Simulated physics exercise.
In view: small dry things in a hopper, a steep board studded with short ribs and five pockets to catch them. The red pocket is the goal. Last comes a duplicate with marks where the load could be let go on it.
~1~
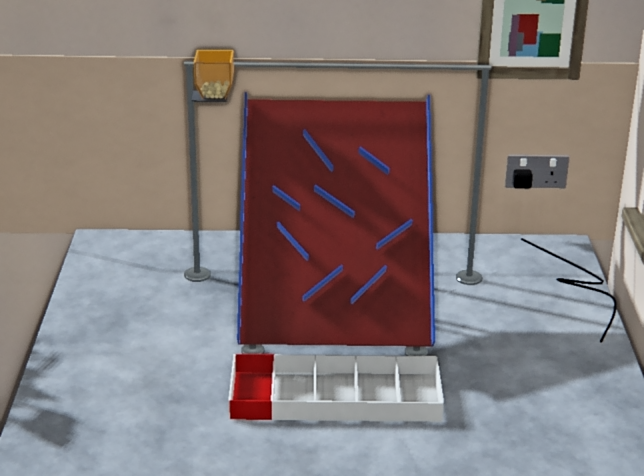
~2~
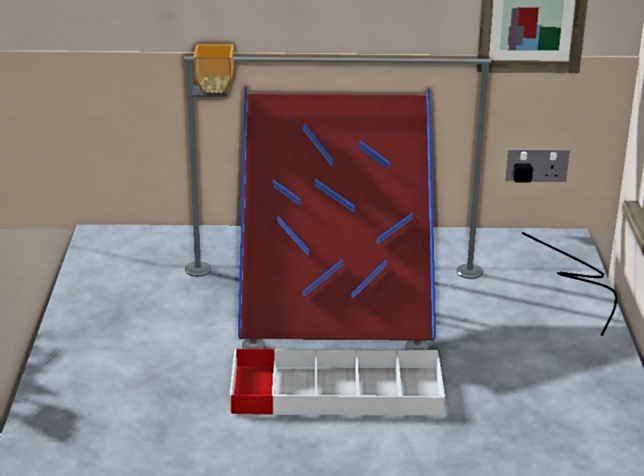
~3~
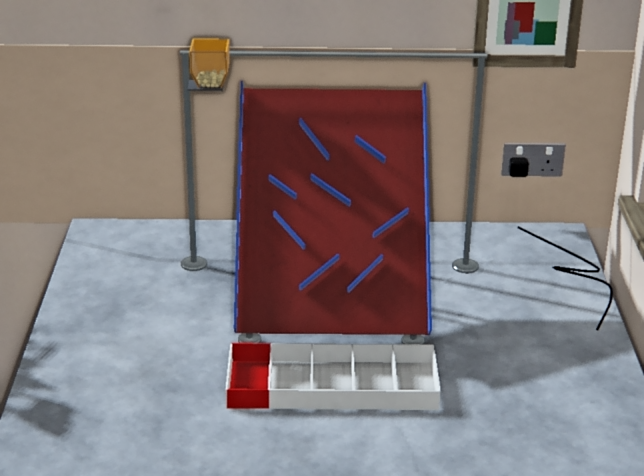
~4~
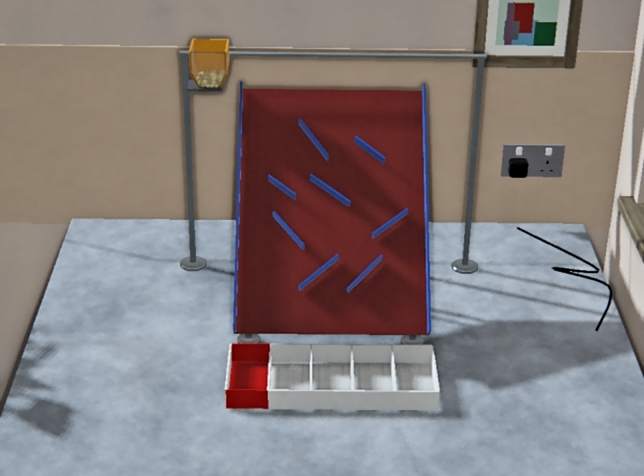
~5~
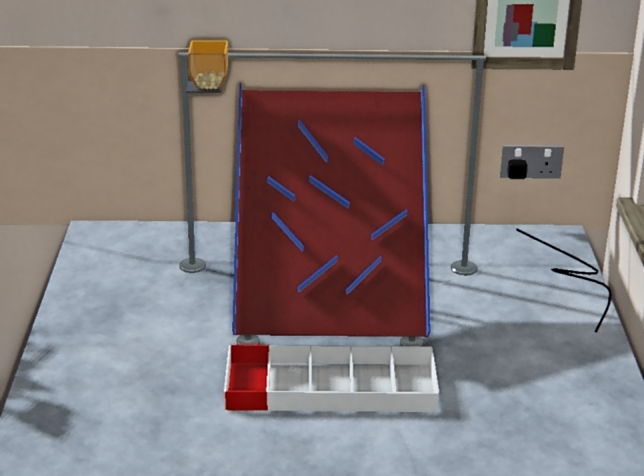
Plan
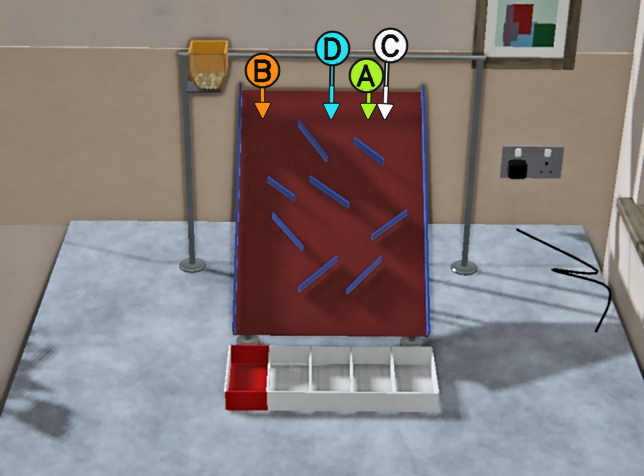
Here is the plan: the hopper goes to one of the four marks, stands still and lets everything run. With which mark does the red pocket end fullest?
The best mark is B.
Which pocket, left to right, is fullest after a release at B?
The first from the left.
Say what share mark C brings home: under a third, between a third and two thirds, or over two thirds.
Under a third.
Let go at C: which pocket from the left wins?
The fifth from the left.
On the marked copy, mark A meets the board at (368, 113); mark B meets the board at (262, 112); mark C meets the board at (384, 113); mark D meets the board at (331, 113).
With A, not one piece in the red pocket, almost all in other pockets, about a tenth outside the box.
With B, roughly two thirds in the red pocket, roughly a quarter in other pockets, about a tenth outside the box.
With C, just a few in the red pocket, the larger part in other pockets, about a tenth outside the box.
With D, just a few in the red pocket, almost all in other pockets, about a tenth outside the box.
